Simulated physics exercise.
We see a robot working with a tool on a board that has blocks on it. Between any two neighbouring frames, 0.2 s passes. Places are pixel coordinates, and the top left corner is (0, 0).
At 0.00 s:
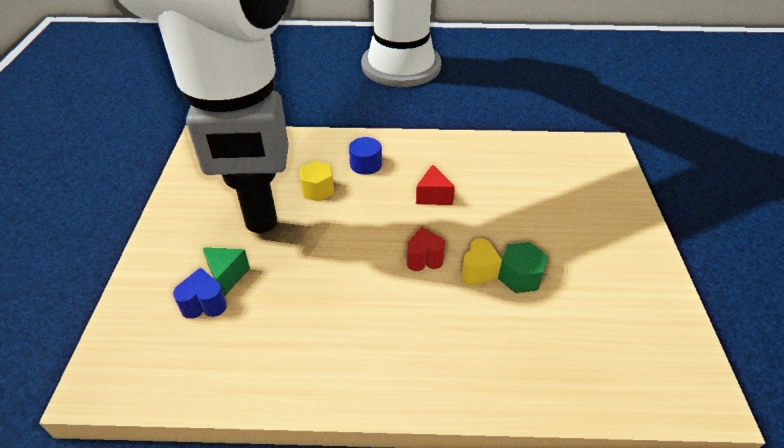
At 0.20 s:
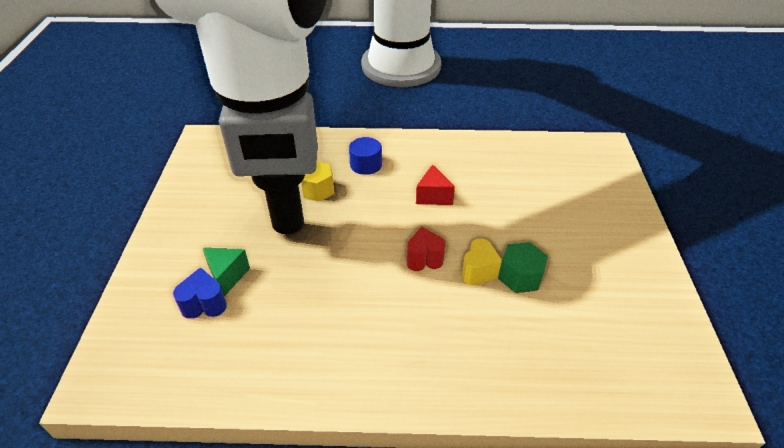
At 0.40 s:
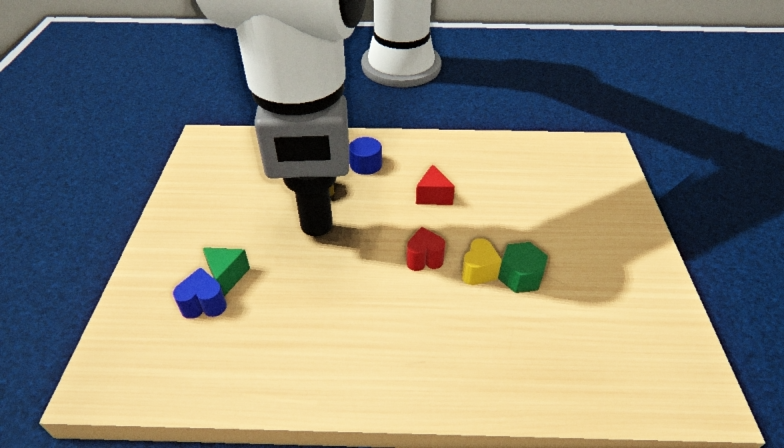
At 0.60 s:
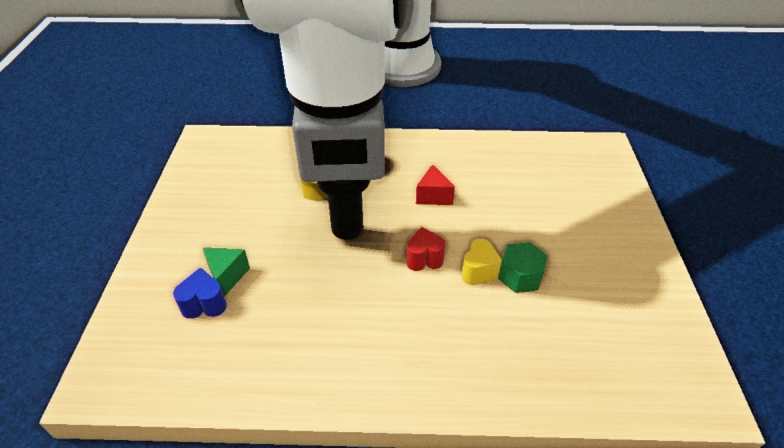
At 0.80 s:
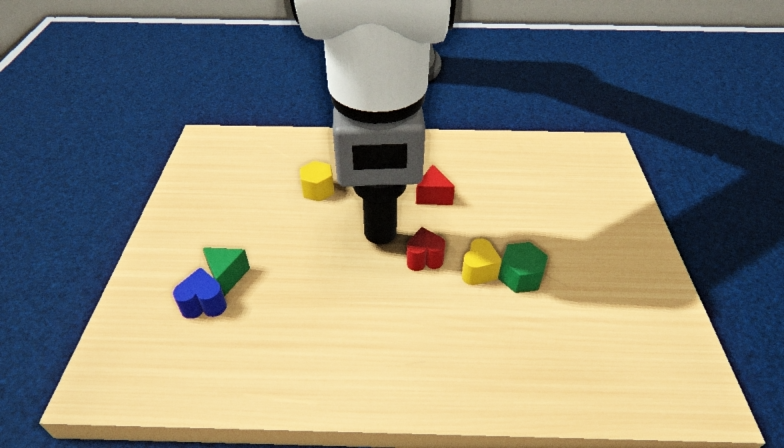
A grey and white robot arm with a black cylindrical tool glides steadily rightward across a pale wooden board on a blue surface, seen from a raised, unmoving view. Blue heart and green triangular blocks sit at left, yellow and blue blocks and a red triangle farther back, and a red heart, yellow heart and green six-sided block right of centre. The tool nears the red heart, its shadow shifting too, while every block stays put.
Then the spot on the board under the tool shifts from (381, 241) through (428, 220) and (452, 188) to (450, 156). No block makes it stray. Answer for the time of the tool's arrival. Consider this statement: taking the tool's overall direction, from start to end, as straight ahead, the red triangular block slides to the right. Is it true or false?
My answer: False.
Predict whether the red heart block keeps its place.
Here the red heart block stays on its spot.
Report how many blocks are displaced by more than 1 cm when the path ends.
I'd say just one block gets shifted by more than about 1 cm.
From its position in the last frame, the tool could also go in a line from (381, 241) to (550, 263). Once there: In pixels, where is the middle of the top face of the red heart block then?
My best guess is (451, 254).
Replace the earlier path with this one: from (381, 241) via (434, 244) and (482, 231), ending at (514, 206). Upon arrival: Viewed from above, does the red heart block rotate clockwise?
Yes, that is how it ends up.
The first path, step by step. One third of the way, tool (429, 211); nothing pushed yet.
Two thirds of the way, tool (453, 179); red triangular block (443, 152), turned 35° anticlockwise.
At the end, tool (451, 148); red heart block in place; red triangular block (432, 127), turned 55° anticlockwise.
